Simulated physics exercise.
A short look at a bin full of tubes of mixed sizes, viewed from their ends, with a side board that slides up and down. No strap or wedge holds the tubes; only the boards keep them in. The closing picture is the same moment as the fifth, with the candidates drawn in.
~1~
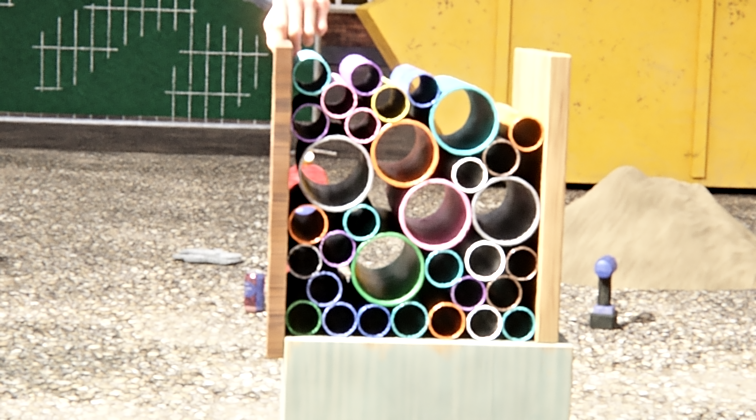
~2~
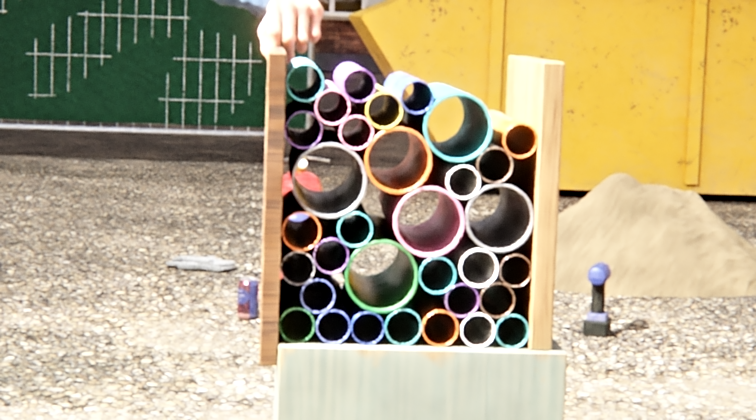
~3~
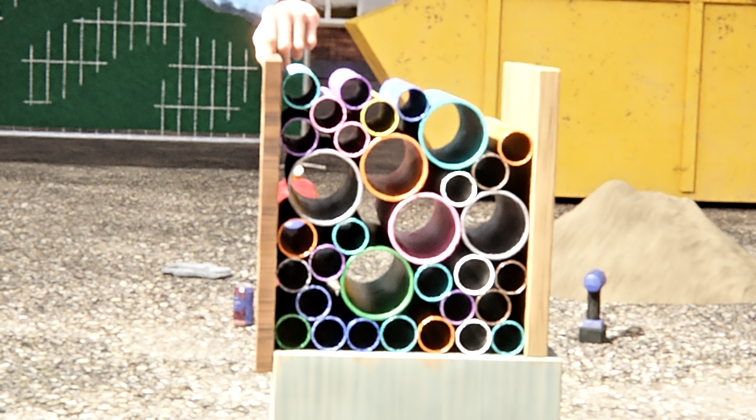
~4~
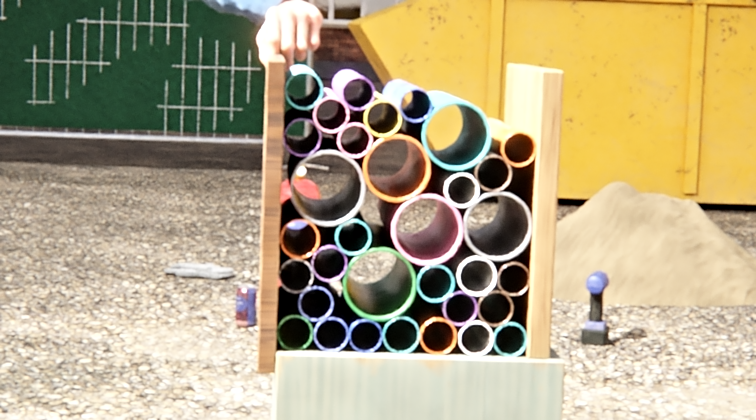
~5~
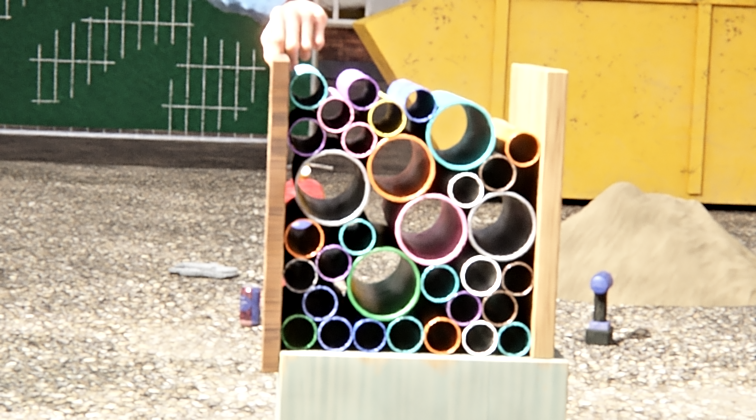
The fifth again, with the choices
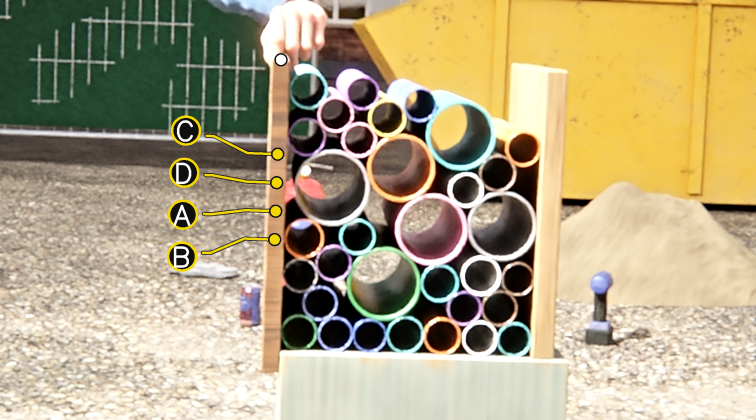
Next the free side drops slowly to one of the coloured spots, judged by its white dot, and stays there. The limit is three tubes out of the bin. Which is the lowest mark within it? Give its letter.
The last mark within the limit is C.
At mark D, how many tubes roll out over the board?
With D, four.
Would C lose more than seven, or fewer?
Fewer than seven.
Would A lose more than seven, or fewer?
Fewer than seven.
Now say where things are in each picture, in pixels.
The first frame shows an orange tube (308, 224); a grey tube (506, 211); a turquoise tube (465, 121).
The second frame shows a turquoise tube (458, 128); a turquoise tube (305, 83).
The third frame shows side board (268, 200); a green tube (292, 332).
The fourth frame shows a grey tube (296, 276).
The fifth frame shows an orange tube (304, 239); a grey tube (502, 226); a turquoise tube (461, 136).
On the marked copy, A at (276, 211); B at (275, 240); C at (278, 154); D at (277, 183); the white dot at (281, 60).
Following C. Soon after the start, top of the board (289, 107).
Later, top of the board (287, 154).
In the end, top of the board (287, 154), one out over the board.
As for the rest, A four out over the board; B more than three out over the board; D four out over the board.
